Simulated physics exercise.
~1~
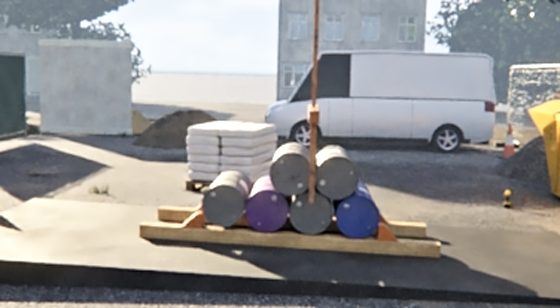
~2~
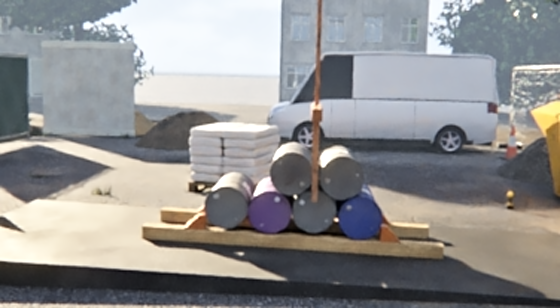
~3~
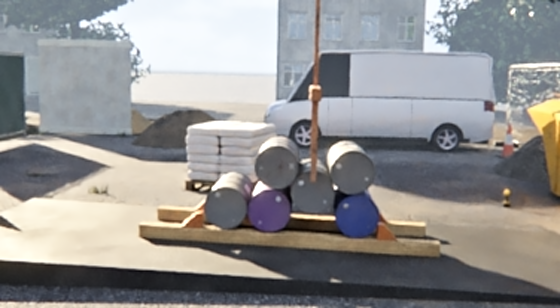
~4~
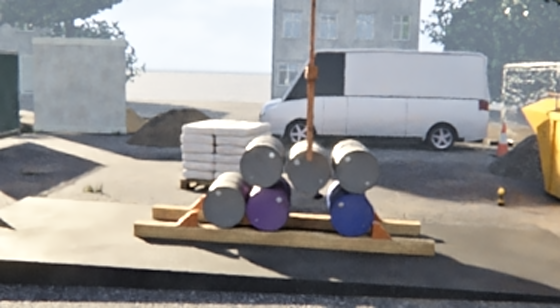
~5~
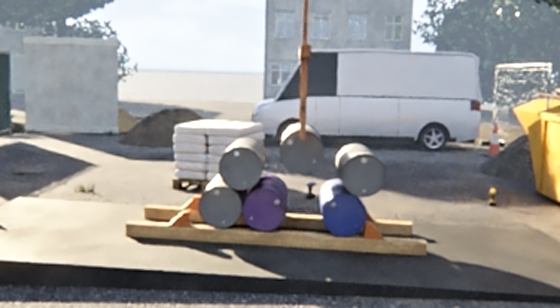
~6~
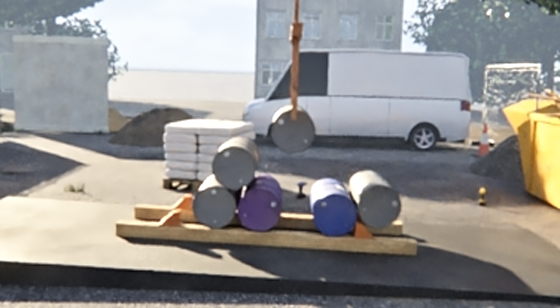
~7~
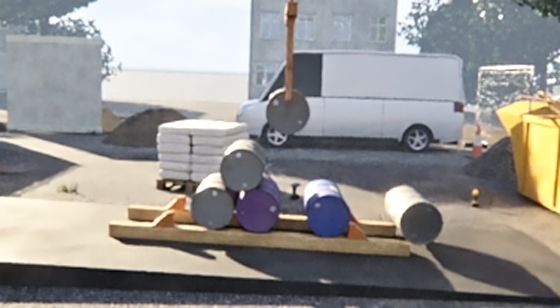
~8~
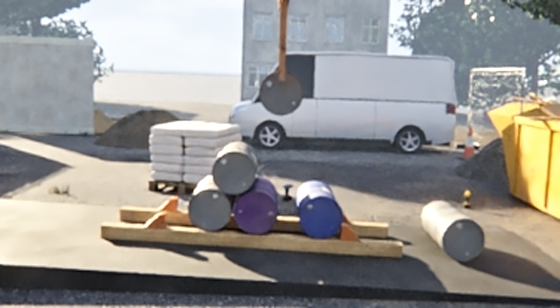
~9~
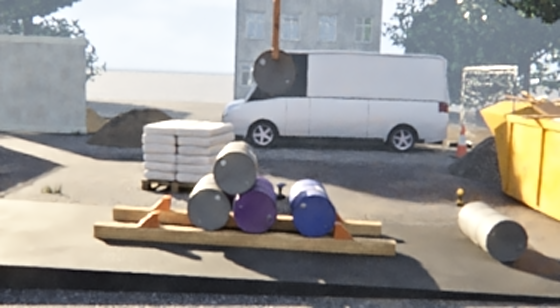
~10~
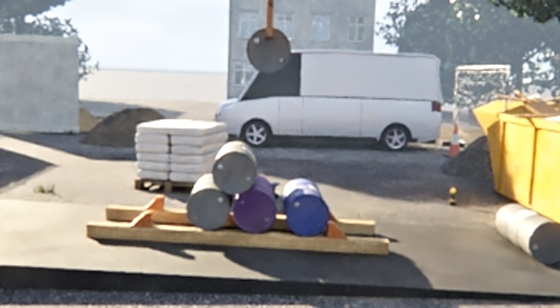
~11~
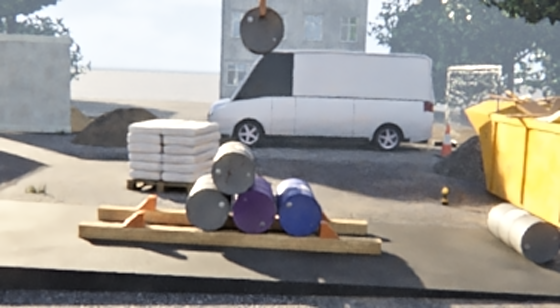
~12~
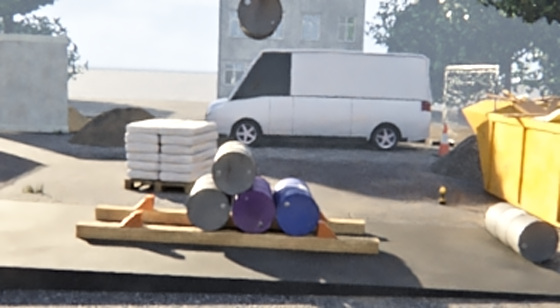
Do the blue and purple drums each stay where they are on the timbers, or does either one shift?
The blue drum stays put, while the purple drum shifts to the right, towards the blue one.
